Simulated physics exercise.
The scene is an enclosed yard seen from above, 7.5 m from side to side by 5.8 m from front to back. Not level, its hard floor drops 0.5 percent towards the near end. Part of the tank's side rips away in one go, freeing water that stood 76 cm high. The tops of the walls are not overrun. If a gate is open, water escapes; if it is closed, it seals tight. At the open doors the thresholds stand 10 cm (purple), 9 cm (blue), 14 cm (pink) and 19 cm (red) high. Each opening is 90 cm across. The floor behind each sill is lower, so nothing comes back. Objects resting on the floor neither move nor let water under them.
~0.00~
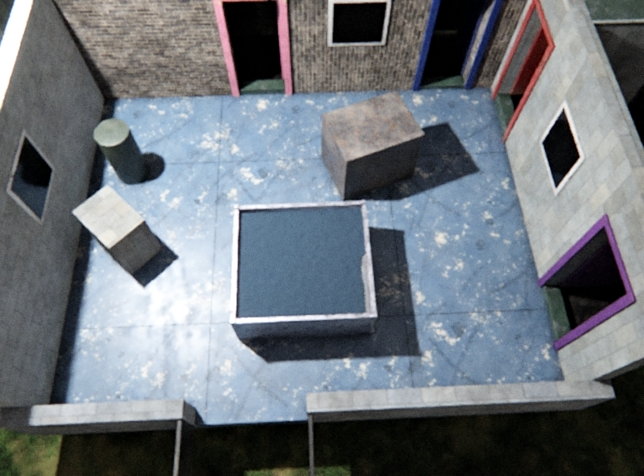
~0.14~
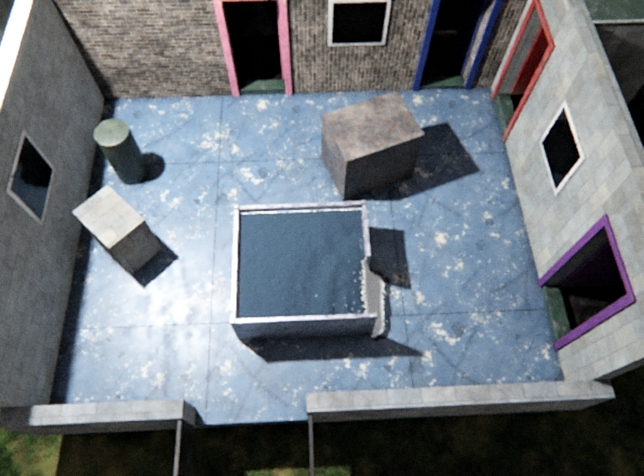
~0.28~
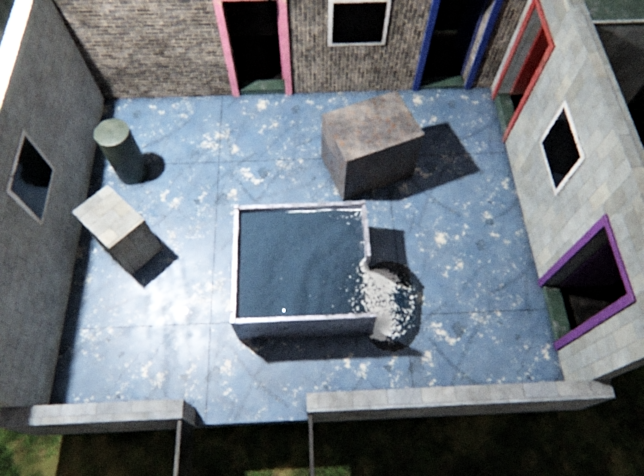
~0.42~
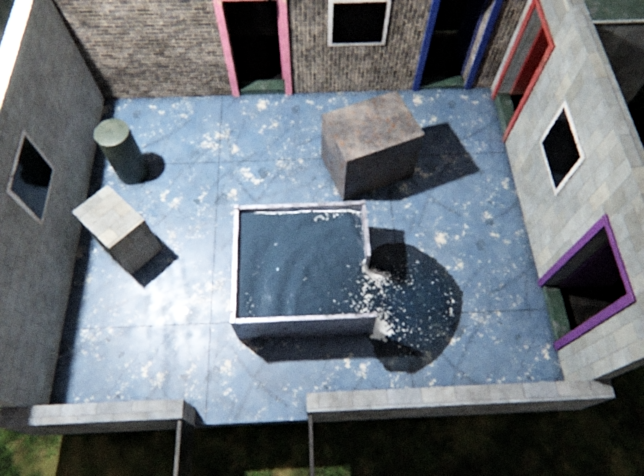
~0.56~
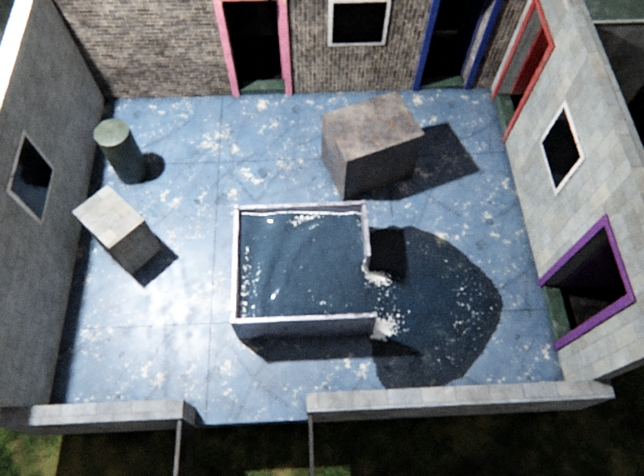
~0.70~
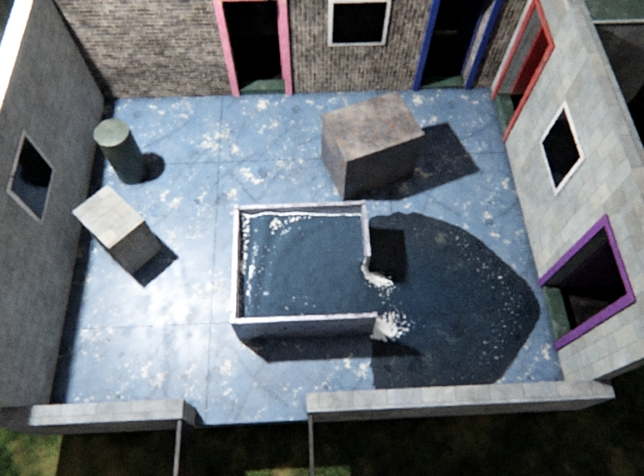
Walled yard with a square tank of still water, its right side breaking open and water pouring out, spreading rightward across the floor.
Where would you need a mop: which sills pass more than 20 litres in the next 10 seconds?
Purple door: Surplus; blue door: Surplus; pink door: Short; red door: Short.
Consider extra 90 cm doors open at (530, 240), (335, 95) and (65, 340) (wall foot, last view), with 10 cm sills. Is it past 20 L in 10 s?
In that order: Beyond it, short of it, short of it.
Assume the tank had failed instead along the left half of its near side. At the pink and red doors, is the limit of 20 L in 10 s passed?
Pink: Within limit; red: Within limit.
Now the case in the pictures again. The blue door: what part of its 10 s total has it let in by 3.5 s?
Fraction in by then: Around 5 per cent.
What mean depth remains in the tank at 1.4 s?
I'd put the average depth near 50 cm.
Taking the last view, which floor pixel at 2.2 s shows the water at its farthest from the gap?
Near (492, 110).
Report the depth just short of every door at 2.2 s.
Centimetres: Purple 32 / blue 0 / pink 0 / red 3.
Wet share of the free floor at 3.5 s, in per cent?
Covered: Roughly 35 per cent.
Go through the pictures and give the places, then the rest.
In the first picture, still water, 76 cm deep, in the tank at (302, 261).
In the second picture, water pours out at (366, 297) and has run 0.5 m, to (382, 333); typically 10 cm deep outside, 76 cm at the tank's back.
In the third picture, water pours out at (366, 298) and has run 0.9 m, to (415, 284); typically 12 cm deep outside, 76 cm at the tank's back.
In the fourth picture, water pours out at (366, 299) and has run 1.4 m, to (452, 286); typically 8 cm deep outside, 76 cm at the tank's back.
In the fifth picture, water pours out at (366, 299) and has run 2.0 m, to (495, 313); typically 5 cm deep outside, 70 cm at the tank's back.
In the sixth picture, the front is at (533, 312), 2.6 m from the gap at (366, 298); 5.5 m2 of floor is under water; 64 cm left at the back of the tank.
After 1.4 s water covers 20 % of the floor and is deepest (50 cm) near (560, 390); purple door 19 cm at the sill, 53 L in, blue door not reached, pink door not reached, red door not reached.
After 2.2 s water covers 25 % of the floor and is deepest (40 cm) near (521, 379); purple door 32 cm at the sill, 173 L in, blue door not reached, pink door not reached, red door 3 cm at the sill, 0 L in.
After 3.5 s water covers 35 % of the floor and is deepest (24 cm) near (551, 353); purple door 23 cm at the sill, 290 L in, blue door 14 cm at the sill, 4 L in, pink door not reached, red door 5 cm at the sill, 0 L in.
After 6.0 s water covers 60 % of the floor and is deepest (17 cm) near (488, 96); purple door 15 cm at the sill, 376 L in, blue door 15 cm at the sill, 45 L in, pink door 3 cm at the sill, 0 L in, red door 9 cm at the sill, 0 L in.
After 10.0 s water covers 90 % of the floor and is deepest (10 cm) near (487, 174); purple door 9 cm at the sill, 391 L in, blue door 9 cm at the sill, 71 L in, pink door 3 cm at the sill, 0 L in, red door 10 cm at the sill, 0 L in.
